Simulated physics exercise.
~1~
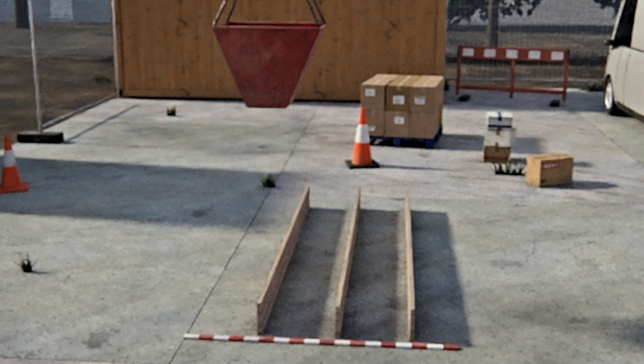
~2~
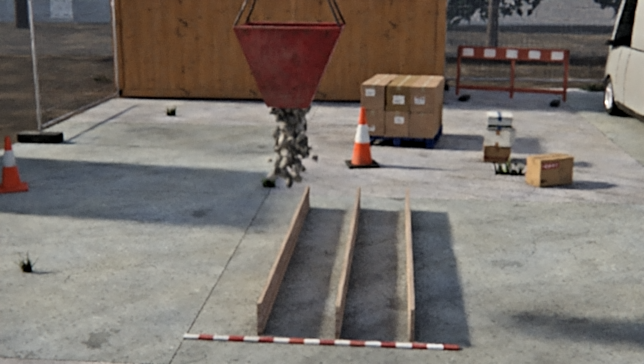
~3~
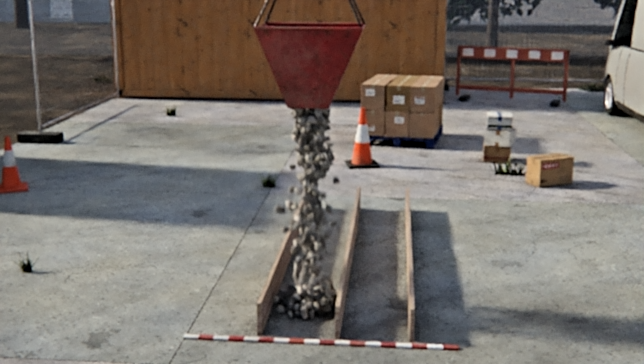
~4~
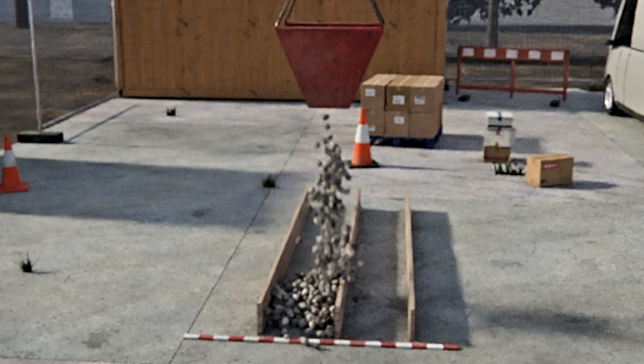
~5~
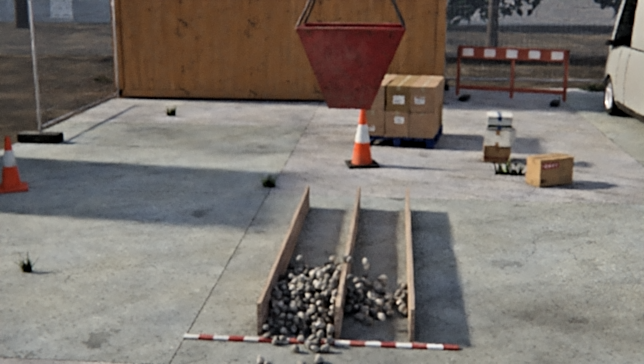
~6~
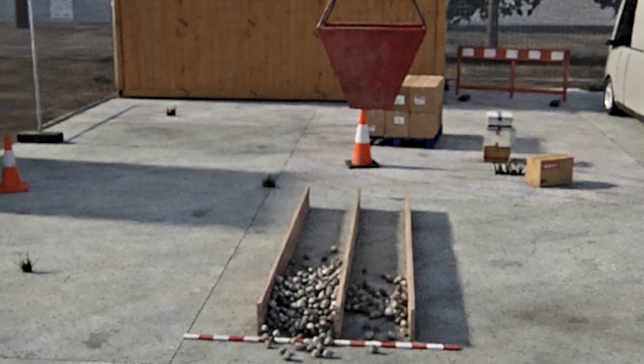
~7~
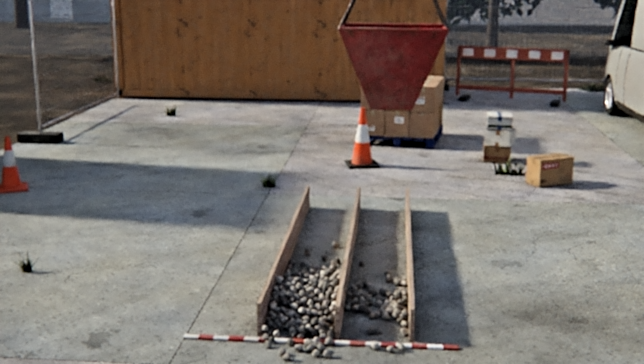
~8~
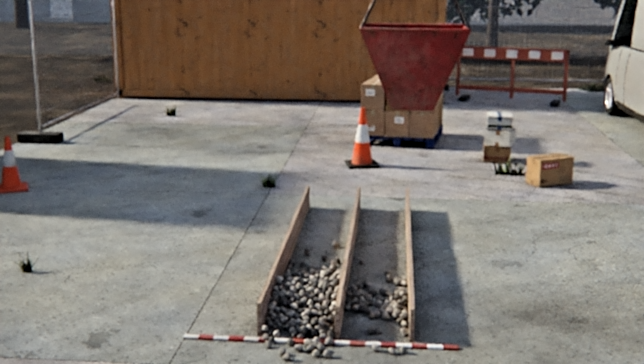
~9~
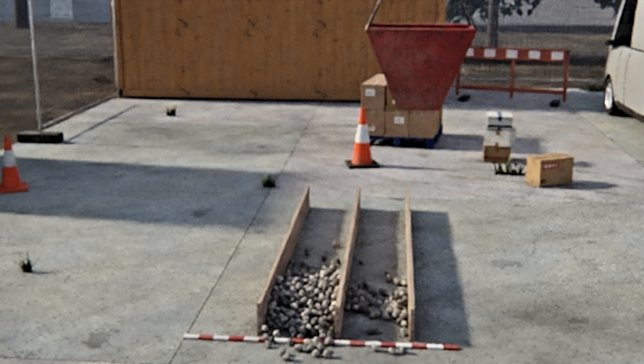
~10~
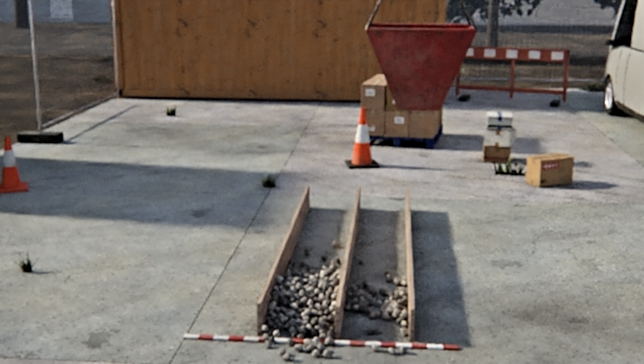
To begin with, a red skip hangs over a concrete yard, above three wooden boards that form two bays behind a red and white striped strip. As it glides to the right, its bottom opens and round stones pour out, dropping toward the left bay. The stream thickens and heaps up there, then the skip empties while the last stones fall near the middle board, some landing in the right bay. A few spill over the striped strip at the front. The empty skip drifts on past the stacked boxes and stops, leaving most stones in the left bay and a smaller share in the right.
